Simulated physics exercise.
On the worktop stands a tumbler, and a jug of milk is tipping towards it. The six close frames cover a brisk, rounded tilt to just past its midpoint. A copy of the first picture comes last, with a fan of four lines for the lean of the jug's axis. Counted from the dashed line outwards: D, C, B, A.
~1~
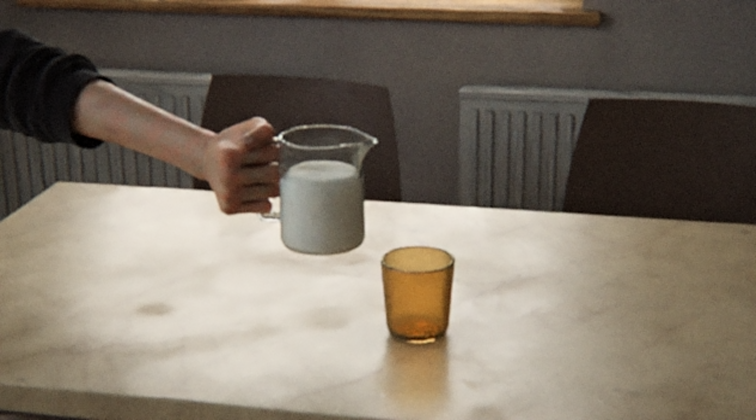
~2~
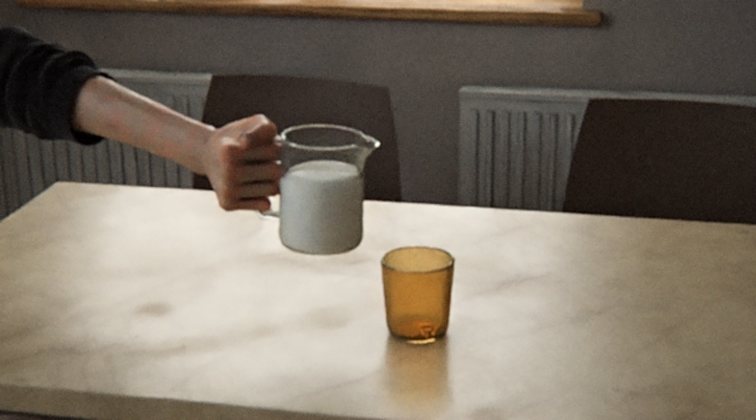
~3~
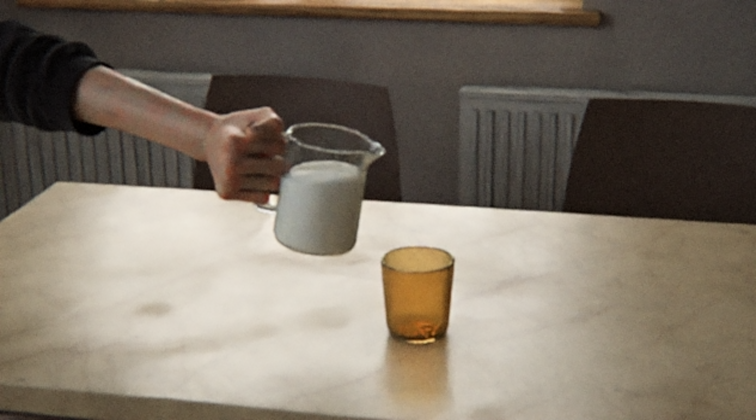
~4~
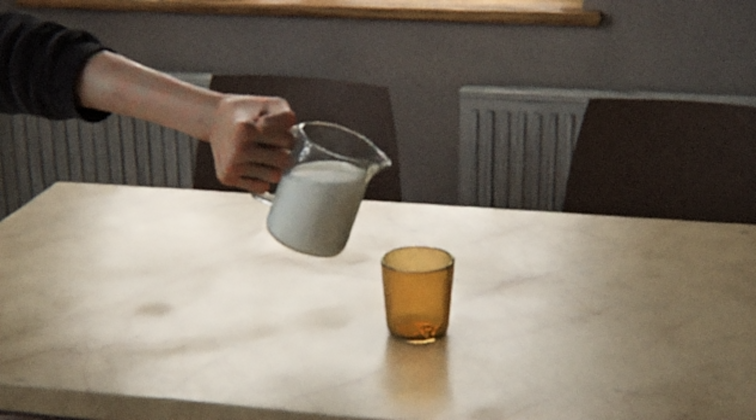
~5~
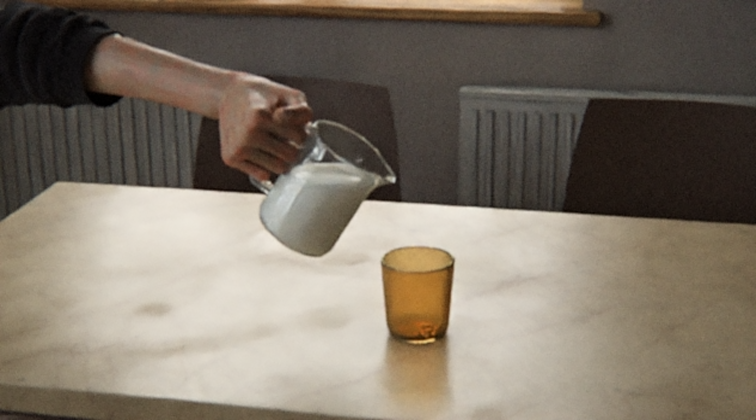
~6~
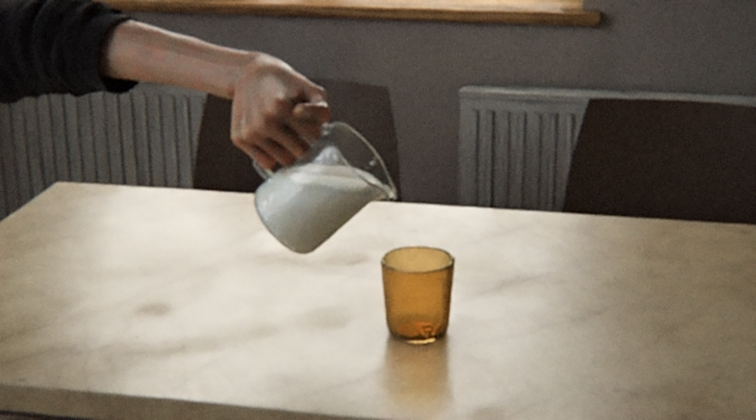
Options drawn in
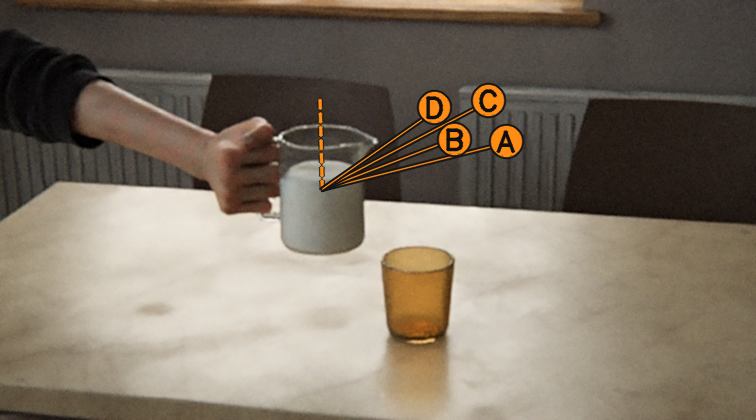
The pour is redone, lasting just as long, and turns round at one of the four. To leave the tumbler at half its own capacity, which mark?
B works best here.
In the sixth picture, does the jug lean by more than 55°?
No.
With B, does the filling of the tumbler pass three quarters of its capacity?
No.
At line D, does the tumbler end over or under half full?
Under.
On the marked copy, A at (490, 146); B at (437, 145); C at (473, 109); D at (422, 119).
For line A, the tumbler ends with about 69 % of what it can hold.
For line B, the tumbler ends with about 49 % of what it can hold.
For line C, the tumbler ends with about 31 % of what it can hold.
For line D, the tumbler ends with about 18 % of what it can hold.
